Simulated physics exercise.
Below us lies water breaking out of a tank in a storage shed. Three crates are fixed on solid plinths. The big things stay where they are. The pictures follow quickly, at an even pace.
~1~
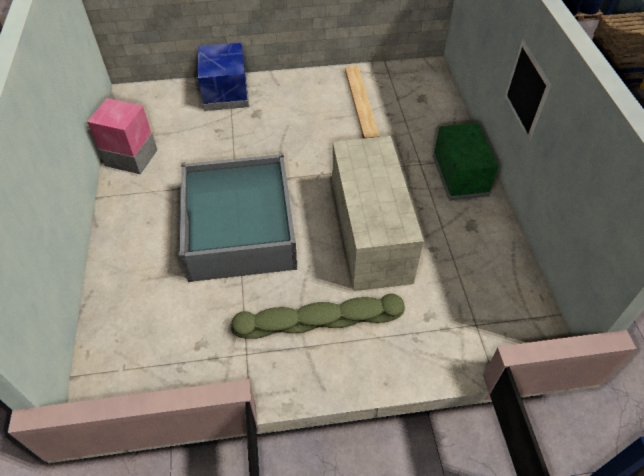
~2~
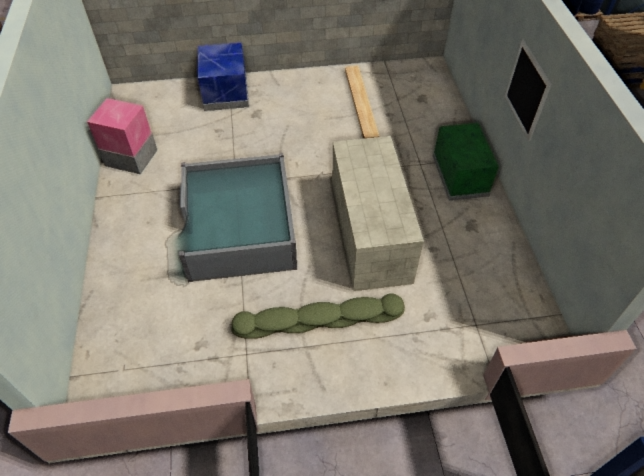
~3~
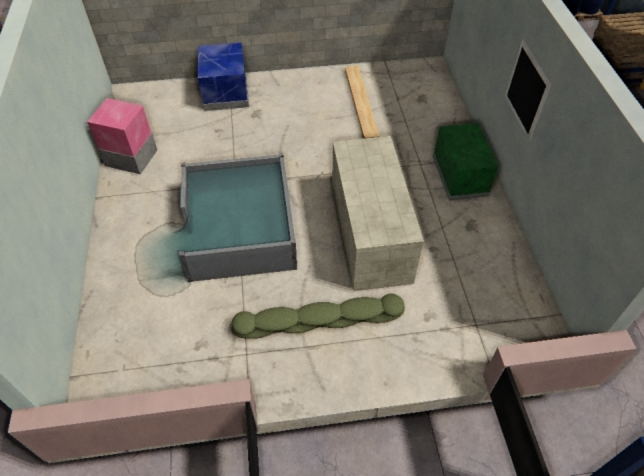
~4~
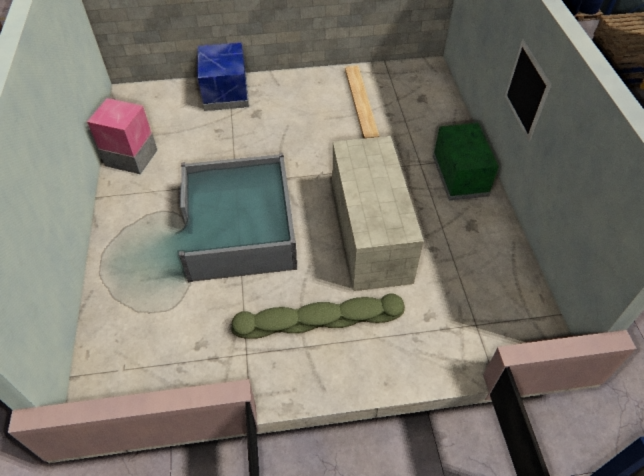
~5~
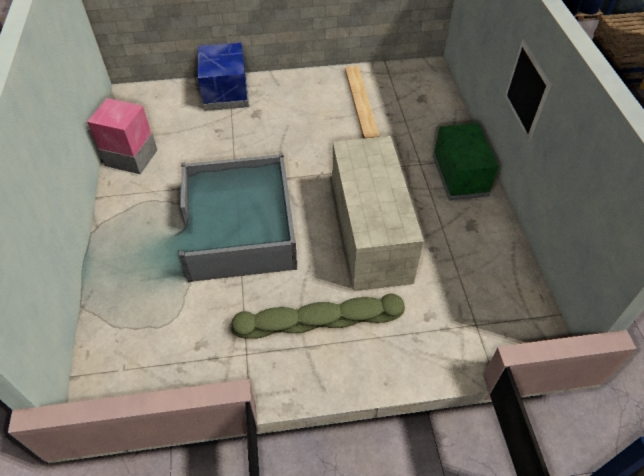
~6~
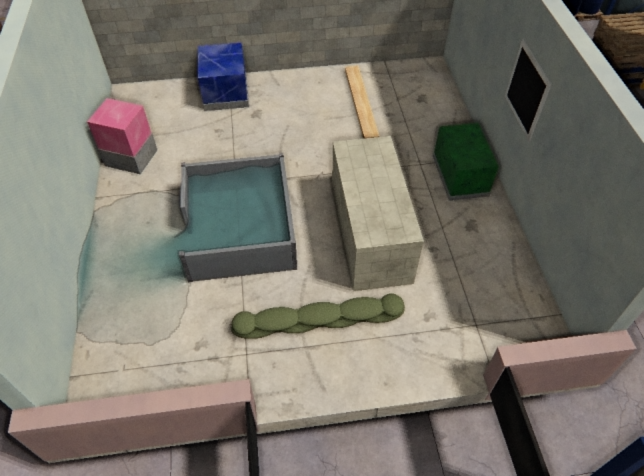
We see a walled room with a gray tank of teal water among colored blocks and a green segmented barrier; water pours through a gap in the tank's left side and spreads across the floor to the left wall.
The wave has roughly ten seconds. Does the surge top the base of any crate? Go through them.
One by one: The blue crate keeps dry; the pink crate keeps dry; the green crate keeps dry.
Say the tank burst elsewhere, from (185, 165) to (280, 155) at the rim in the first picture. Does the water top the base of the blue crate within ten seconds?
One by one: The blue one ends up wet.
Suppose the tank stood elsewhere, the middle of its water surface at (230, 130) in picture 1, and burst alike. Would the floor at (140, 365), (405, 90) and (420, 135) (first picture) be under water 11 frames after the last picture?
As listed: Covered, clear, free of water.
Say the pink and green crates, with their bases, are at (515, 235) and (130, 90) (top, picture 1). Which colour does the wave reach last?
I say the pink one.
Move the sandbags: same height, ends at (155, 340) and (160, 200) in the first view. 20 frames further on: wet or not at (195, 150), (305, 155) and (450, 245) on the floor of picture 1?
In that order: Wet, not flooded, dry.
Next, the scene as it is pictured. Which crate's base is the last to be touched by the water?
Last comes the green crate.
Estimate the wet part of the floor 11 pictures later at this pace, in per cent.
Some 15 per cent.
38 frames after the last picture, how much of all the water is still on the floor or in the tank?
Some 98 per cent.
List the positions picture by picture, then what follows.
In the first frame, still water in the tank at (236, 205).
In the second frame, the front is at a hidden place, out from the gap at (190, 247).
In the third frame, the front is at (144, 244), out from the gap at (190, 248).
In the fourth frame, water pours out at (191, 249) and has run to (110, 251).
In the fifth frame, the front is at (90, 240), out from the gap at (191, 249).
In the sixth frame, water pours out at (191, 248) and has run to (78, 326).
A moment on, water covers 10 % of the floor; the blue crate not reached, the pink crate water round its plinth, the green crate not reached.
Next, water covers 15 % of the floor; the blue crate not reached, the pink crate water round its plinth, the green crate not reached.
Then, water covers 30 % of the floor; the blue crate not reached, the pink crate water round its plinth, the green crate not reached.
Later, water covers 60 % of the floor; the blue crate water round its plinth, the pink crate water round its plinth, the green crate not reached.
In the end, water covers 85 % of the floor; the blue crate stayed above the water, the pink crate stayed above the water, the green crate stayed above the water.
